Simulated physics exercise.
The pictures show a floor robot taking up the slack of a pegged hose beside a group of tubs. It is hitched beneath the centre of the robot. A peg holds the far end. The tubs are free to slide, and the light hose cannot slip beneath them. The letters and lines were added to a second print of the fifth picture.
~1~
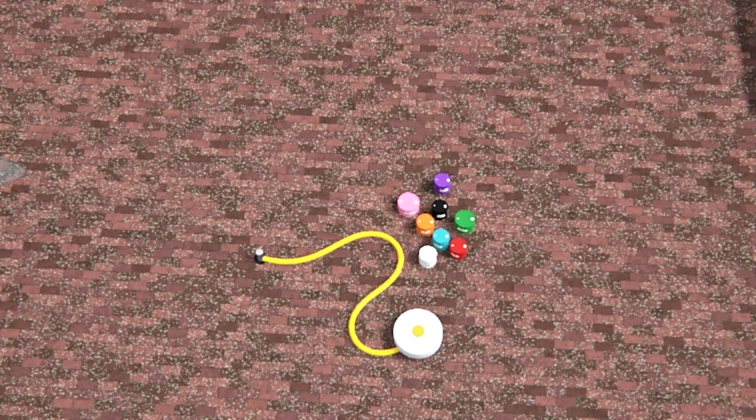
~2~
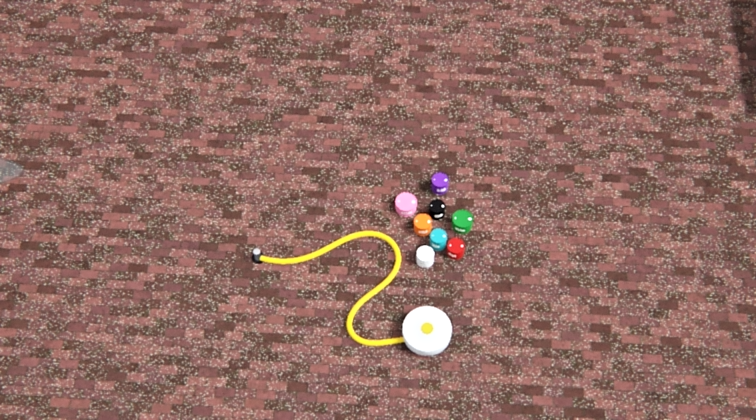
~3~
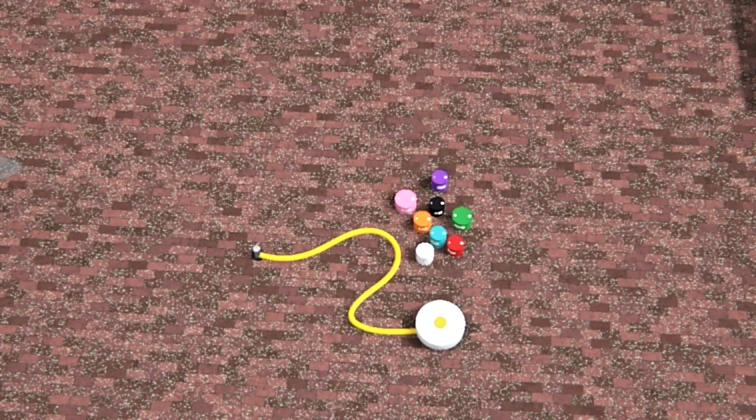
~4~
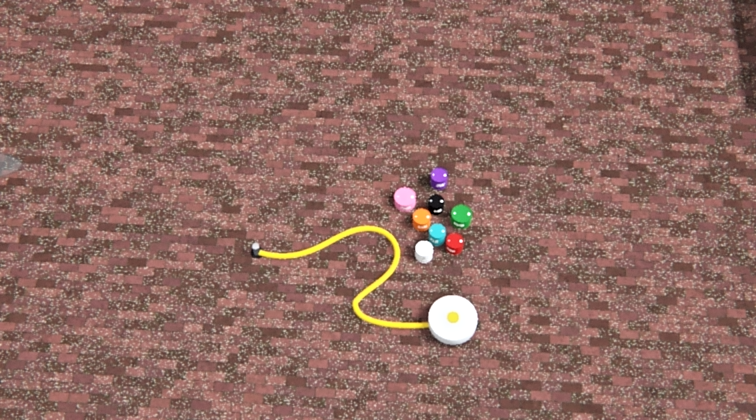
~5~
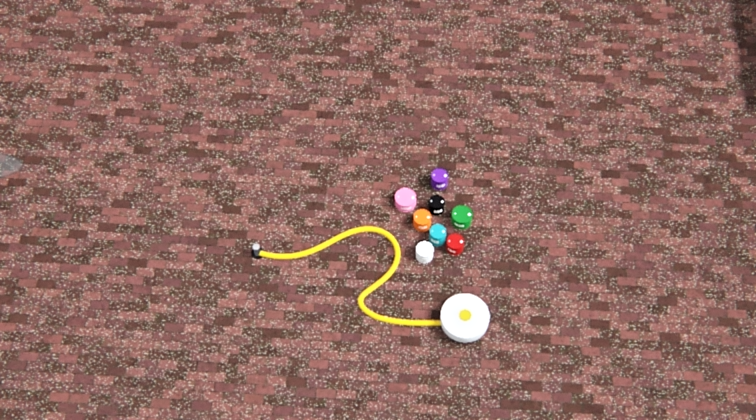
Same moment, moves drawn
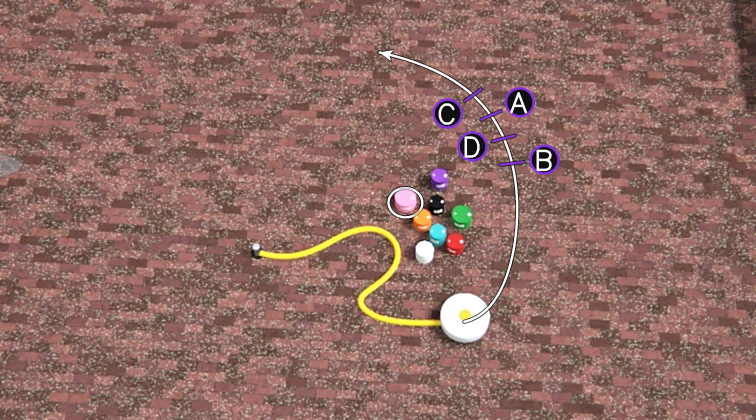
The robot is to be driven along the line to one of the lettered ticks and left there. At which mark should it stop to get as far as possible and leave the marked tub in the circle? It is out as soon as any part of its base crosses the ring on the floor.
No farther than A.
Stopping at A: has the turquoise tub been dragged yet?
Yes.
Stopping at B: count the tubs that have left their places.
By then, none.
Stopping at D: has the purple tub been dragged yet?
No.
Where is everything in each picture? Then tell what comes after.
In the first picture, turquoise tub (441, 240); pink tub (409, 205); green tub (465, 222).
In the second picture, robot (427, 332); white tub (425, 257).
In the third picture, robot (440, 326); red tub (455, 246).
In the fourth picture, robot (453, 321); orange tub (422, 220).
In the fifth picture, robot (465, 319); turquoise tub (438, 235); pink tub (406, 200); green tub (462, 217).
On the copy, A at (491, 115); B at (512, 163); C at (473, 95); D at (504, 138); the ring at (405, 203); the route from (464, 322) via (510, 154) to (380, 52).
On A. First, robot (513, 251); pink tub (406, 200).
Then, robot (515, 172); pink tub (406, 200).
Finally, robot (492, 111); orange tub (416, 211); black tub (428, 200); turquoise tub (427, 221); pink tub (404, 198); green tub (446, 198); white tub (411, 225); red tub (438, 212); the pink tub is still in its ring.
By contrast, B is safe but short; C drags the ringed tub to (393, 186); D is safe but short.
